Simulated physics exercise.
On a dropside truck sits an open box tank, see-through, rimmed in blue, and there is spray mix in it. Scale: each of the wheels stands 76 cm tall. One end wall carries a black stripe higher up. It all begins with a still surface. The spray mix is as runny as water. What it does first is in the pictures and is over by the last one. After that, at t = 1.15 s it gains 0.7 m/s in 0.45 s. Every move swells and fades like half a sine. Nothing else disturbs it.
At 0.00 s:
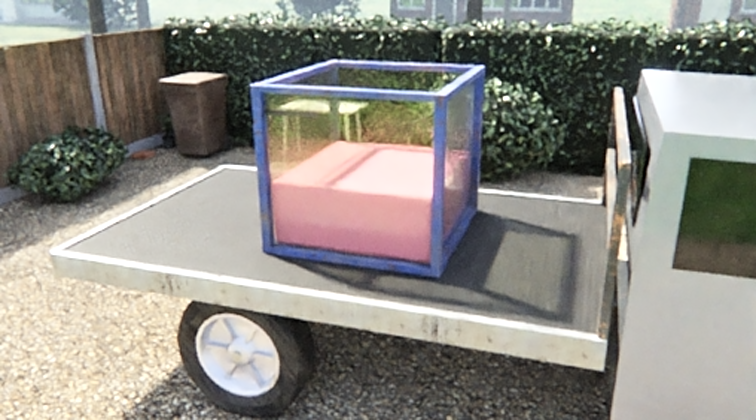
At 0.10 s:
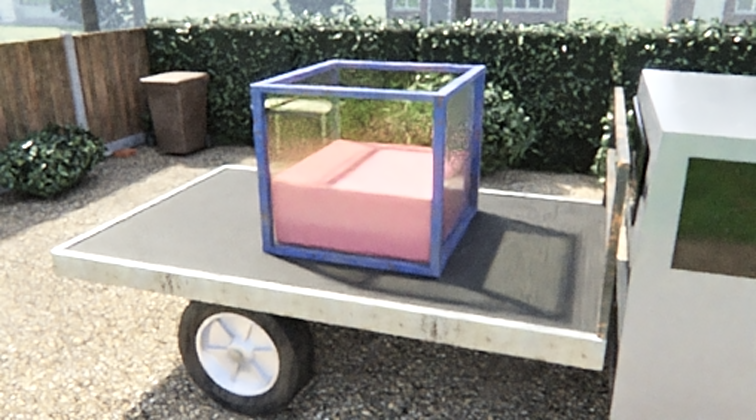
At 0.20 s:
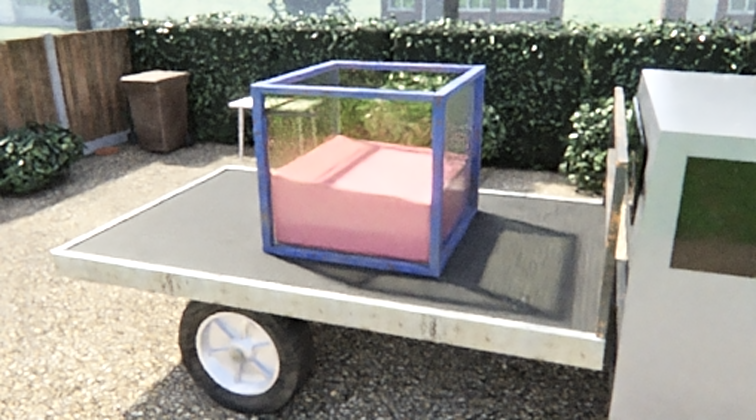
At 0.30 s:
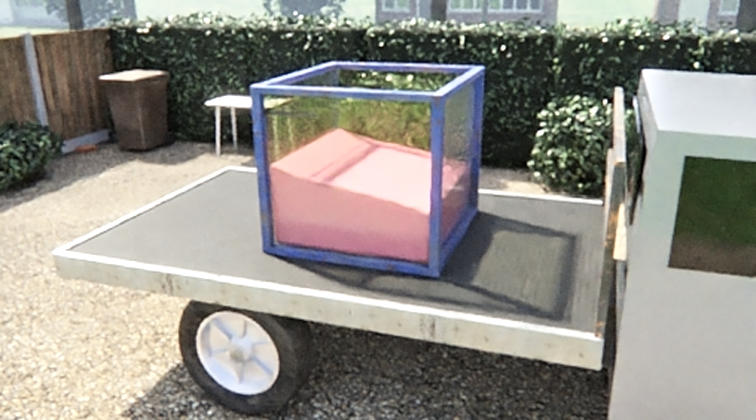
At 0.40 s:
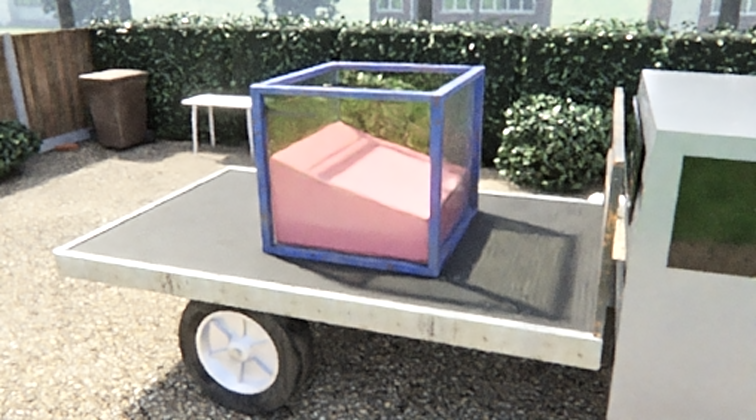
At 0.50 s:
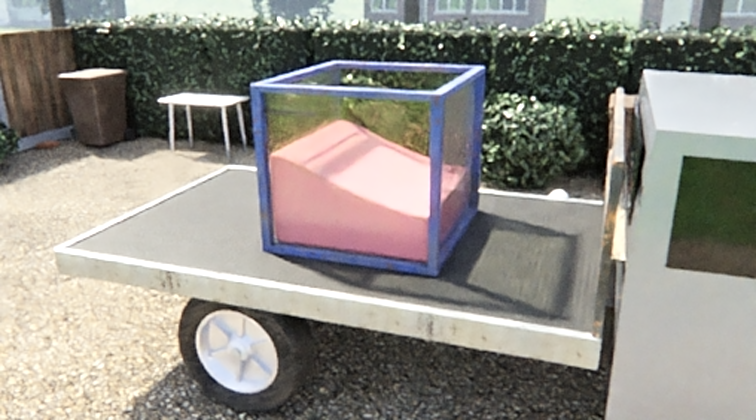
To begin with, pink liquid lies level in a see-through, blue-rimmed open tank on a flatbed truck, as the hedge, fence and planter behind slide left across the view. The liquid then tilts, sinking on the right and climbing towards the left into a steep slope, while a white bench comes into view behind.
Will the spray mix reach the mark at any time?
It tops the mark.
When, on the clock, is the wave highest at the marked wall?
Around 1.7 s.
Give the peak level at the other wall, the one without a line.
It peaks near 73 cm.
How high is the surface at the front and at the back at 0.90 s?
Front 44 cm, back 32 cm.
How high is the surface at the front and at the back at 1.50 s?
About 26 cm in front and 54 cm behind.
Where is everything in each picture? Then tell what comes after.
In the first frame, the surface is at (424, 191) by the front wall; at (289, 177) by the back wall; it lies level with the rim line; the front is on the right, levels are read along the near wall; the black line, on the back wall, is at (282, 113); a wheel hub at (233, 360).
In the second frame, the surface is at (423, 191) by the front wall; at (289, 177) by the back wall; it lies level with the rim line.
In the third frame, the surface is at (423, 195) by the front wall; at (289, 173) by the back wall; it climbs 4° towards the back.
In the fourth frame, the surface is at (422, 204) by the front wall; at (288, 165) by the back wall; it climbs 11° towards the back.
In the fifth frame, the surface is at (421, 209) by the front wall; at (288, 157) by the back wall; it climbs 16° towards the back.
In the sixth frame, the surface is at (421, 210) by the front wall; at (288, 153) by the back wall; it climbs 18° towards the back; a wheel hub at (232, 357).
By 0.90 s the surface is 44 cm up at the front and 32 cm at the back; nothing has left.
By 1.50 s the surface is 26 cm up at the front and 55 cm at the back; nothing has left.
By 2.10 s the surface is 49 cm up at the front and 28 cm at the back; nothing has left.
By 4.59 s the waves are smaller; the highest at the back wall was 76 cm, at 1.70 s, against a line at 74 cm.
